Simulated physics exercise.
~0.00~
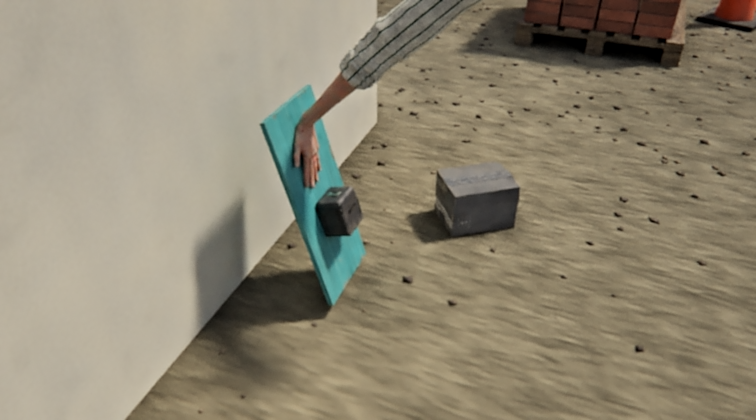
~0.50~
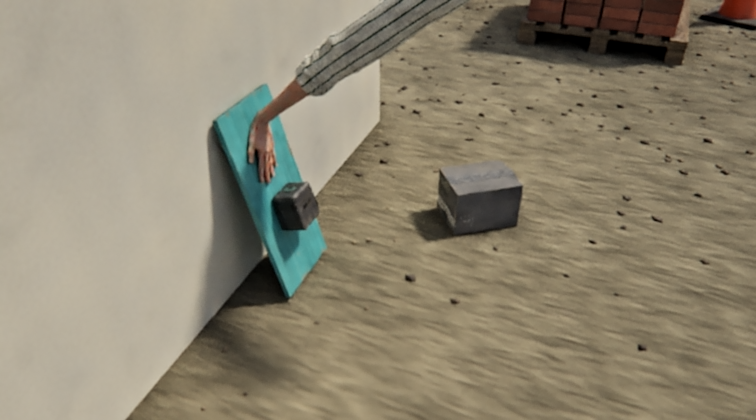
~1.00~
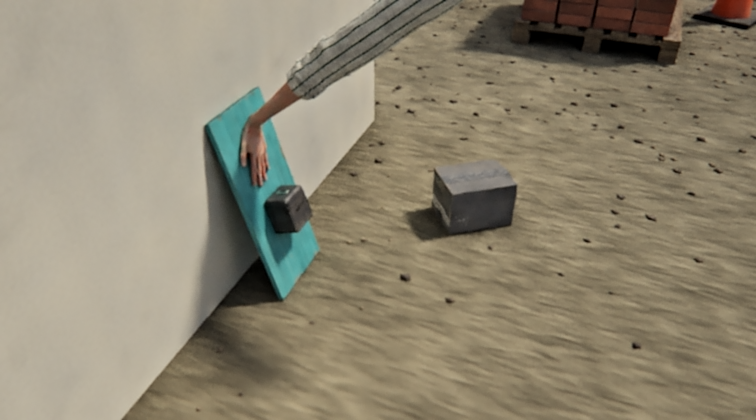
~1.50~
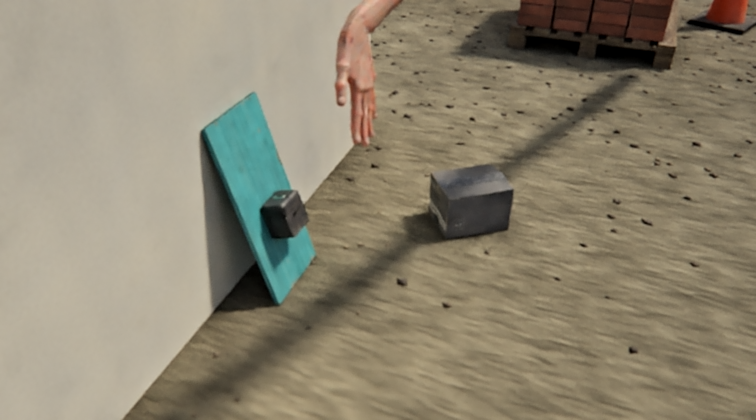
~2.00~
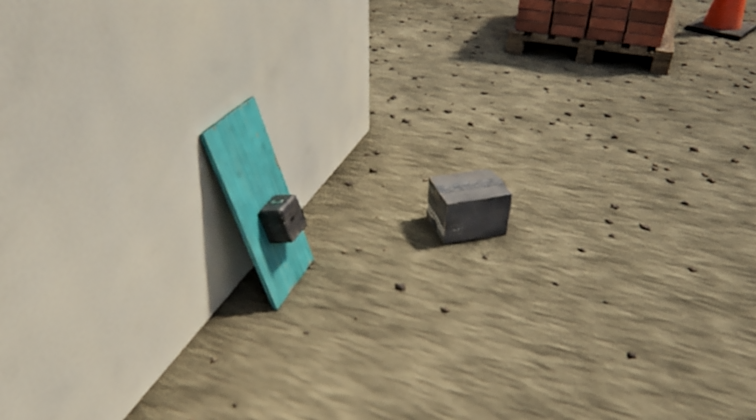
A hand moved a turquoise board with a small dark block on its face leftward until it leaned against a bare wall, then let go and drew away. The board stayed propped up, and the grey box nearby never moved.
